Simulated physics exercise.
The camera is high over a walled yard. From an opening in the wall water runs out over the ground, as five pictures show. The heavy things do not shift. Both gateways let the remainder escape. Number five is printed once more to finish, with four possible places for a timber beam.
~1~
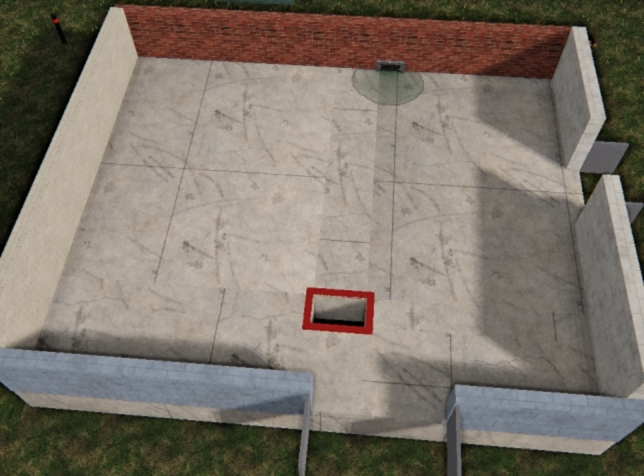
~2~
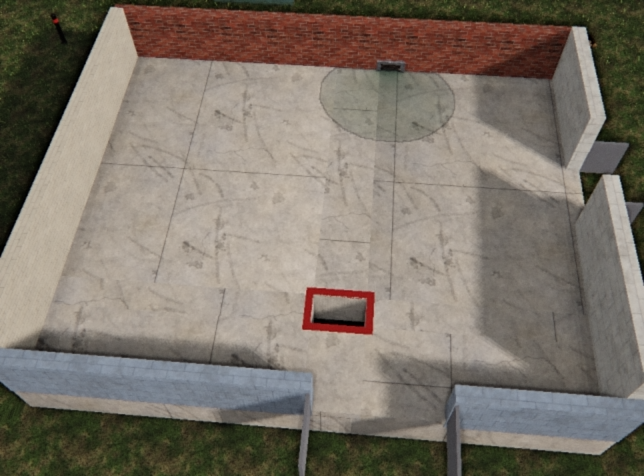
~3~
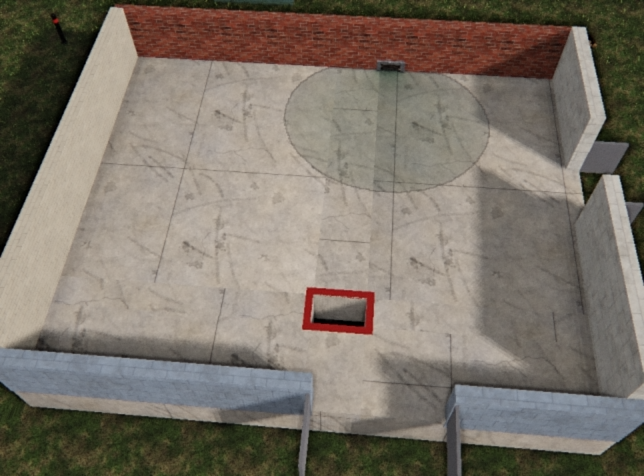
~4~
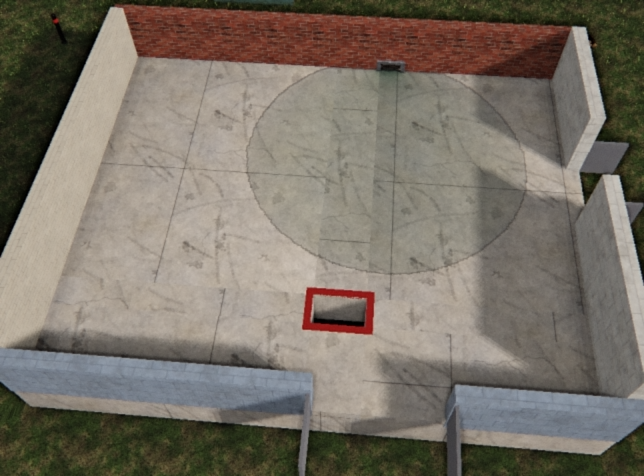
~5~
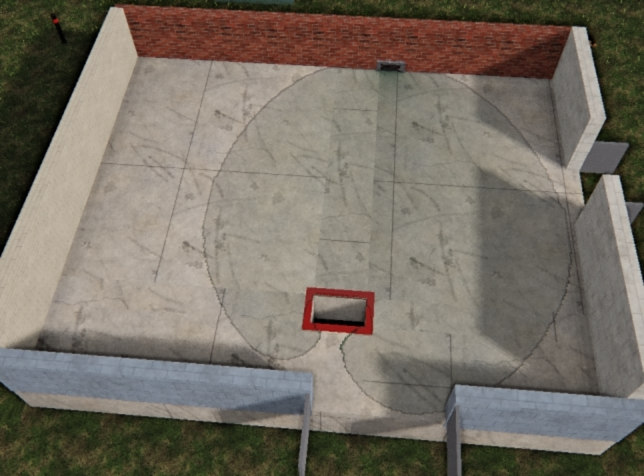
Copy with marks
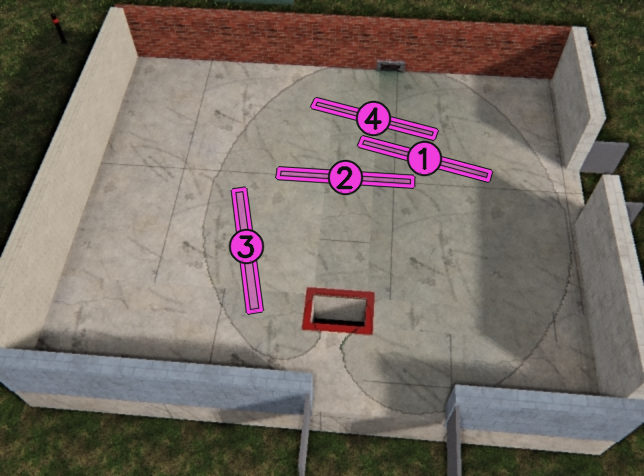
A sheet of clear, greenish water spreads across the pale, cracked concrete floor of a walled yard, seen from high above. A small dark outfall sits at the foot of the red brick back wall, a red-rimmed drain pit lies near the front, and gates stand open in front and at right. The rounded sheet widens steadily forward and sideways, then reaches the pit and passes around both sides, while the camera stays still.
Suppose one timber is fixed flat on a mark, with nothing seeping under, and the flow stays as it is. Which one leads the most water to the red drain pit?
3 beats the others.
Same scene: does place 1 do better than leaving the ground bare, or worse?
Worse.
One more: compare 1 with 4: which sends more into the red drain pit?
Here it is place 1.
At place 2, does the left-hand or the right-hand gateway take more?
The left one.
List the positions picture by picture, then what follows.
Outfall at (391, 67); red drain pit at (339, 311); open gate at (379, 401); open gate at (570, 197); 2 % of the ground under water, visible out to (382, 100); red drain pit still dry, in the first frame.
In the second frame, 7 % of the ground under water, visible out to (390, 138); red drain pit still dry.
In the third frame, 16 % of the ground under water, visible out to (334, 178); red drain pit still dry.
In the fourth frame, 30 % of the ground under water, visible out to (414, 268); red drain pit still dry.
In the fifth frame, 49 % of the ground under water, visible out to (262, 347); red drain pit taking water.
In magenta, 1 from (361, 141) to (489, 175); 2 from (278, 173) to (412, 181); 3 from (239, 190) to (254, 310); 4 from (314, 103) to (434, 134).
For place 1, about 14 % of the stream goes into the red drain pit, about 80 % out by the gates.
For place 2, about 7 % of the stream goes into the red drain pit, about 89 % out by the gates.
For place 3, about 26 % of the stream goes into the red drain pit, about 67 % out by the gates.
For place 4, about 6 % of the stream goes into the red drain pit, about 88 % out by the gates.
